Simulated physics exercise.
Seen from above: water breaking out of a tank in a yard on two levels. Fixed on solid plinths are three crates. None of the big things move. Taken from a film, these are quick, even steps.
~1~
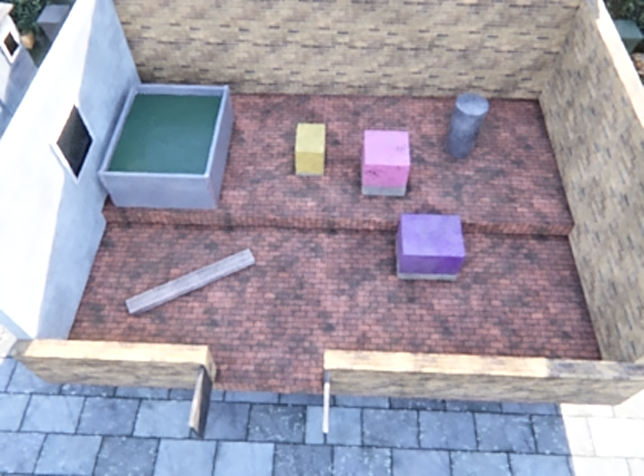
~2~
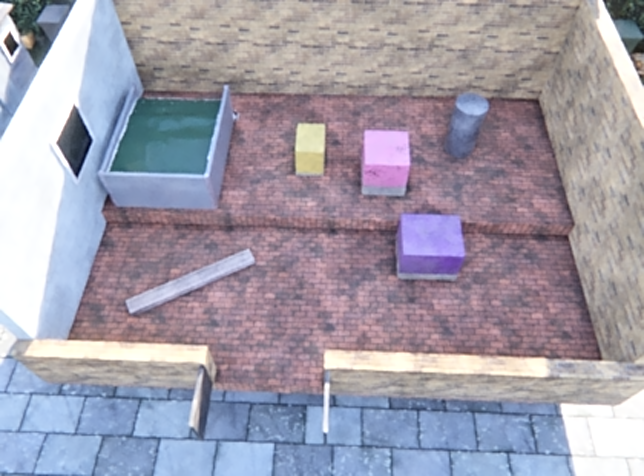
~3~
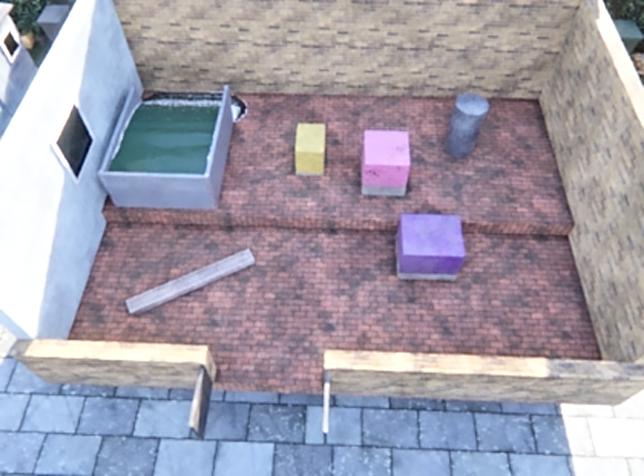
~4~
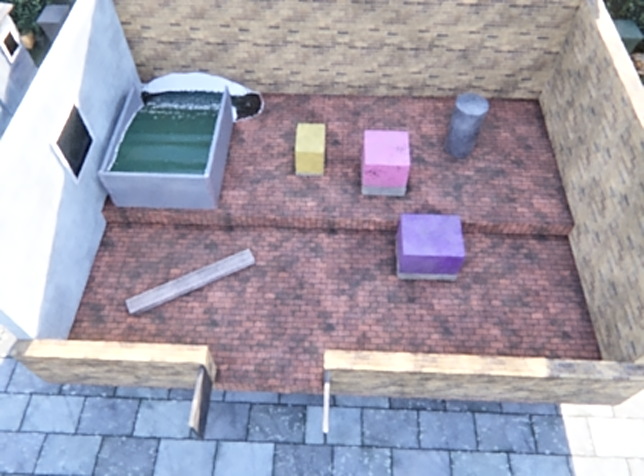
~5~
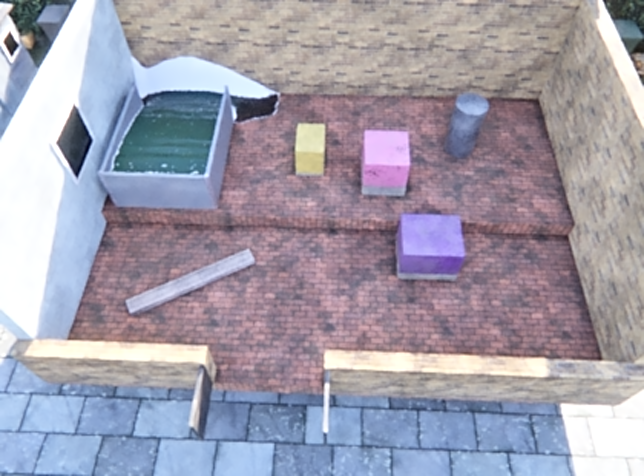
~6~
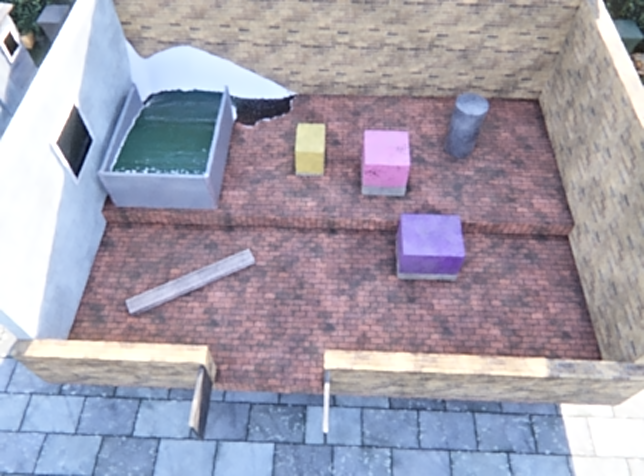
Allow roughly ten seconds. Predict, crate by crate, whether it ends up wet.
My prediction: Purple crate: Safe; yellow crate: Not safe; pink crate: Safe.
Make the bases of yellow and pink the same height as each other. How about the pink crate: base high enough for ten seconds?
One by one: The pink crate takes water.
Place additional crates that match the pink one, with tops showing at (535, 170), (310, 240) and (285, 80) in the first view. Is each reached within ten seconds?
One by one: Is not reached; is not reached; gets flooded.
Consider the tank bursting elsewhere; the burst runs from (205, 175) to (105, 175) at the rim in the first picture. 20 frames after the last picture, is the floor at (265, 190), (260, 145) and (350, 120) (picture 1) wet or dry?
As listed: Dry, dry, dry.
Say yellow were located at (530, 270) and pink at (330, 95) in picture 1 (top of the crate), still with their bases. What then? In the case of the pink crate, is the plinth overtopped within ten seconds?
The pink is flooded.
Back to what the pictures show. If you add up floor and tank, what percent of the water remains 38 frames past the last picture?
That works out to about 100 per cent.
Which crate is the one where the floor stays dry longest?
Result - the purple crate.
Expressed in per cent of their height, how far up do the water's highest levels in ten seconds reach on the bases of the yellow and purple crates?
Roughly 320 percent, then 70 percent.
A moment on, water covers 15 % of the floor; the purple crate not reached, the yellow crate water round its plinth, the pink crate not reached.
Next, water covers 25 % of the floor; the purple crate not reached, the yellow crate water round its plinth, the pink crate water round its plinth.
Then, water covers 50 % of the floor; the purple crate not reached, the yellow crate water round its plinth, the pink crate water round its plinth.
Later, water covers 80 % of the floor; the purple crate water round its plinth, the yellow crate water round its plinth, the pink crate water round its plinth.
In the end, water covers 90 % of the floor; the purple crate stayed above the water, the yellow crate was topped, the pink crate stayed above the water.
